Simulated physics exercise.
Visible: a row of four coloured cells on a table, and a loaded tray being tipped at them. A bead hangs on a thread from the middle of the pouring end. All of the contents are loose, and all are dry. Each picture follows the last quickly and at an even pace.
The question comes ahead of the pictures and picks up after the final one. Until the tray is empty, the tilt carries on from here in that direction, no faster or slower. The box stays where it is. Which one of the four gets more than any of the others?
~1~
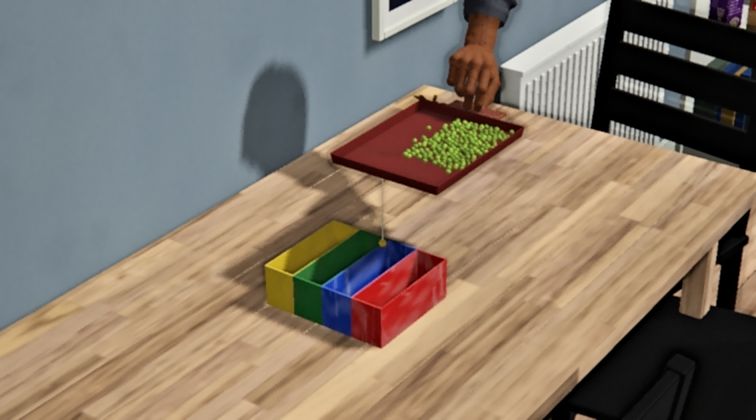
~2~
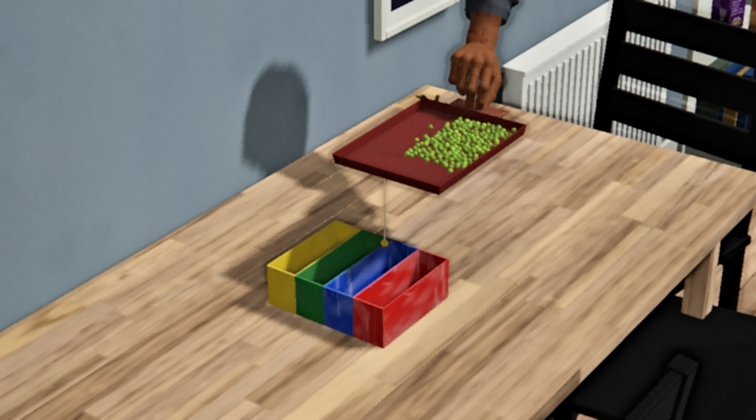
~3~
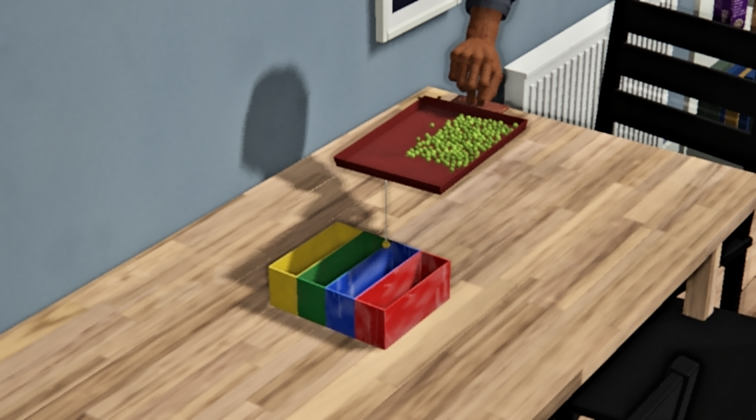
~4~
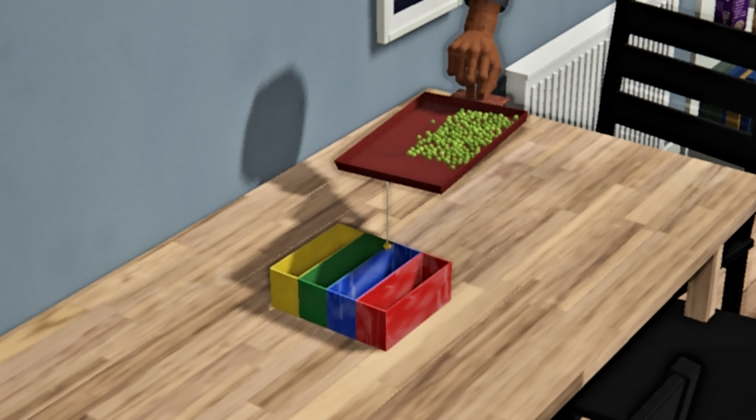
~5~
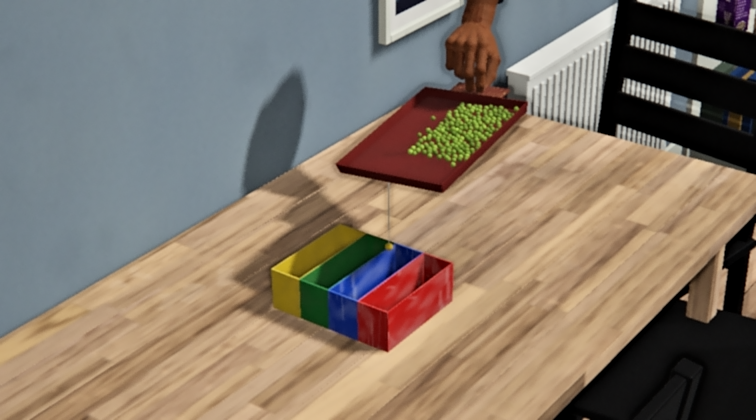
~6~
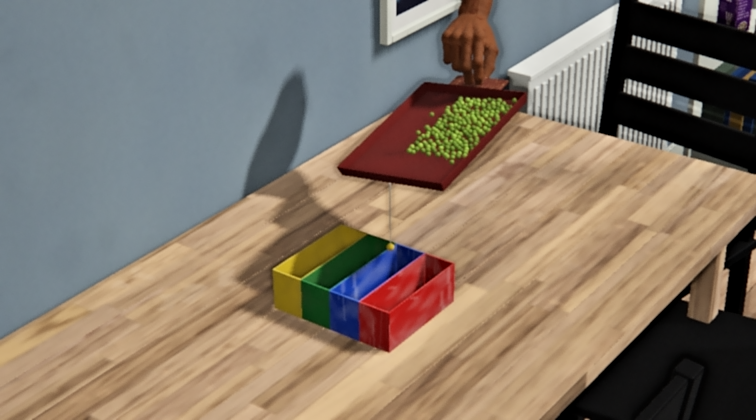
Most: Yellow.
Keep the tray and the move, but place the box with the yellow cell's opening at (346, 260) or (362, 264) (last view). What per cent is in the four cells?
It would be roughly 40 per cent in the first placement and roughly 0 per cent in the second.
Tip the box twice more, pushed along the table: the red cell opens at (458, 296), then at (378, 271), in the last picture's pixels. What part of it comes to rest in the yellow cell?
It works out to 0 percent and then 10 percent.
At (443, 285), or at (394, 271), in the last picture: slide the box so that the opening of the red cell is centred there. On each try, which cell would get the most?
Case 1 - the yellow cell; case 2 - the green cell.
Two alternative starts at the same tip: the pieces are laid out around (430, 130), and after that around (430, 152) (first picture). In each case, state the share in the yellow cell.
The first gives 80 %, the second 60 %.
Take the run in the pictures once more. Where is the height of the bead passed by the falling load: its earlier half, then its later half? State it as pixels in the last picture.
First close to (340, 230), next close to (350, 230).
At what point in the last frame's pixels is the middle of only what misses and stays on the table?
At about (252, 280).
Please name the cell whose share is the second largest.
Second is that green cell.
Shortly afterwards, tray tipped steeply; near two thirds on the tray; a little in the yellow cell; only a few in the green cell; a little falling or outside the box.
Next, tray tipped past a quarter turn; a little on the tray; near half in the yellow cell; a little in the green cell; near a quarter falling or outside the box.
Some moments later, tray tipped past a quarter turn; near two thirds in the yellow cell; near a quarter in the green cell; a little falling or outside the box.
In the end, tray tipped past a quarter turn; near two thirds in the yellow cell; near a quarter in the green cell; none at all in the red cell; none at all in the blue cell; a little outside the box.
